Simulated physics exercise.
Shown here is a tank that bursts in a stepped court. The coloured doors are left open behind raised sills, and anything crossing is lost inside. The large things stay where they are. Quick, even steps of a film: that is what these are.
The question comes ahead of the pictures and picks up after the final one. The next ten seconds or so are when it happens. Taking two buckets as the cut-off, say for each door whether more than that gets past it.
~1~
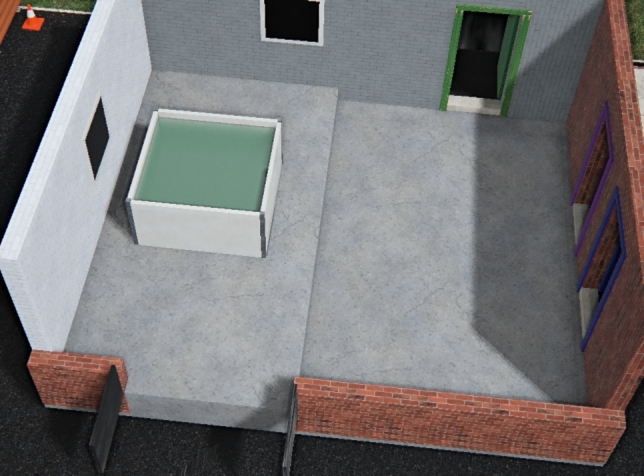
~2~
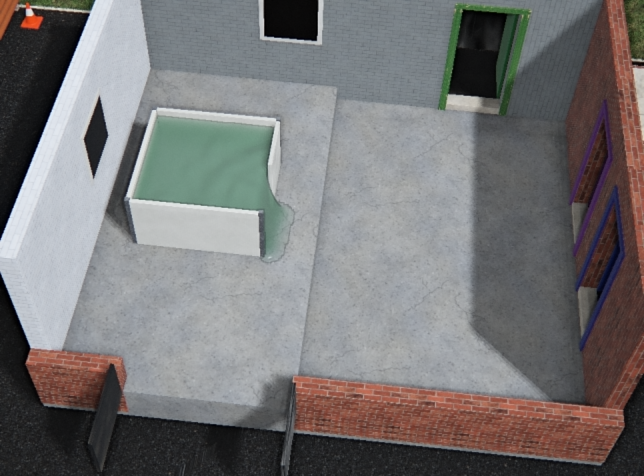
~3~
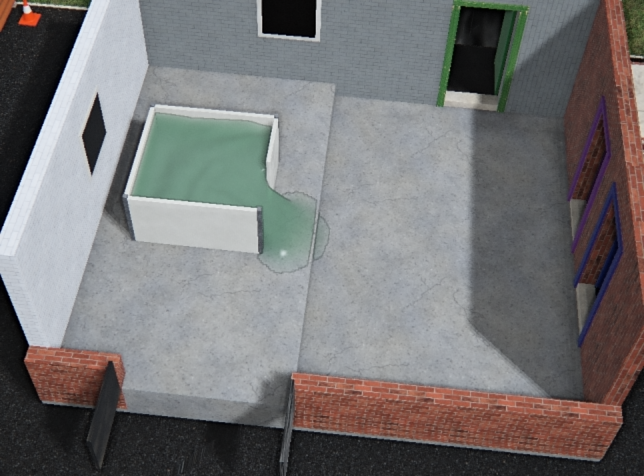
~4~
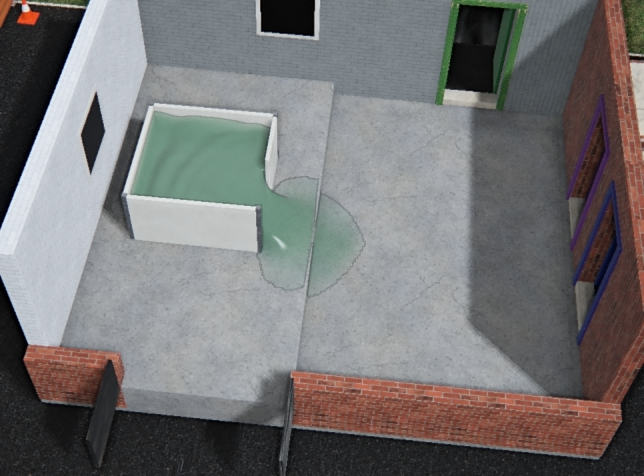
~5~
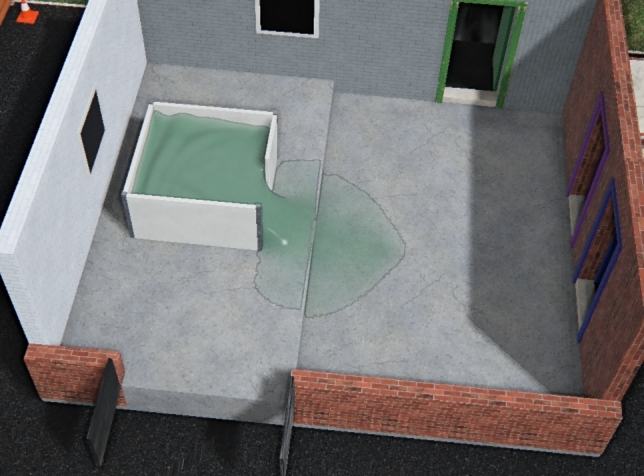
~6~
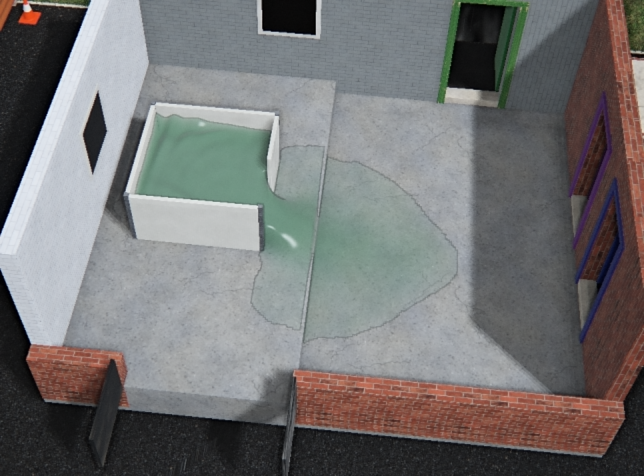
The blue door will top two buckets; the purple door will top two buckets; the green door will not top two buckets.
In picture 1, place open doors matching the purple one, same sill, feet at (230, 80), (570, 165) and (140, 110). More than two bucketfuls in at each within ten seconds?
Well, the first one doesn't reach it, the next overshoots, and the last doesn't reach it.
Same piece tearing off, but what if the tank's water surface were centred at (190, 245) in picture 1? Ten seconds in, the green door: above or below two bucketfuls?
I'd say the green door crosses the line.
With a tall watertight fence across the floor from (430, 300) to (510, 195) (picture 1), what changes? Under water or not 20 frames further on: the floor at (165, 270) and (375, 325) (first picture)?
In that order: Clear, covered.
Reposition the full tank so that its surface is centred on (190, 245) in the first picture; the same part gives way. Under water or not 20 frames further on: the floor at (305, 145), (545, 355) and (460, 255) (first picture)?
Spared, soaked, soaked.
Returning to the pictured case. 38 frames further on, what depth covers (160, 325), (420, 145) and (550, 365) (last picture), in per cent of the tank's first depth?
My figures are about 0, 6 and 14 percent.
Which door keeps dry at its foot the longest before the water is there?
From what the pictures show, it's the green-painted one.
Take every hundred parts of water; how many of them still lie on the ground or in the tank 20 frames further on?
Roughly 92 %.
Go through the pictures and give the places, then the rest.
In the first frame, the open tank at (207, 164) is whole and still.
In the second frame, the front is at (265, 260), out from the gap at (265, 217).
In the third frame, the front is at (323, 228), out from the gap at (263, 215).
In the fourth frame, the front is at (356, 237), out from the gap at (262, 214).
In the fifth frame, the front is at (399, 252), out from the gap at (262, 212).
In the sixth frame, water pours out at (264, 213) and has run to (450, 270).
A moment on, water covers 45 % of the floor; the blue door wet at the sill, nothing in, the purple door wet at the sill, nothing in, the green door not reached.
Next, water covers 55 % of the floor; the blue door over two buckets in, the purple door over two buckets in, the green door not reached.
Then, water covers 55 % of the floor; the blue door far over two buckets in, the purple door far over two buckets in, the green door wet at the sill, nothing in.
Later, water covers 60 % of the floor; the blue door far over two buckets in, the purple door far over two buckets in, the green door wet at the sill, nothing in.
In the end, water covers 60 % of the floor; the blue door far over two buckets in, the purple door far over two buckets in, the green door wet at the sill, nothing in.
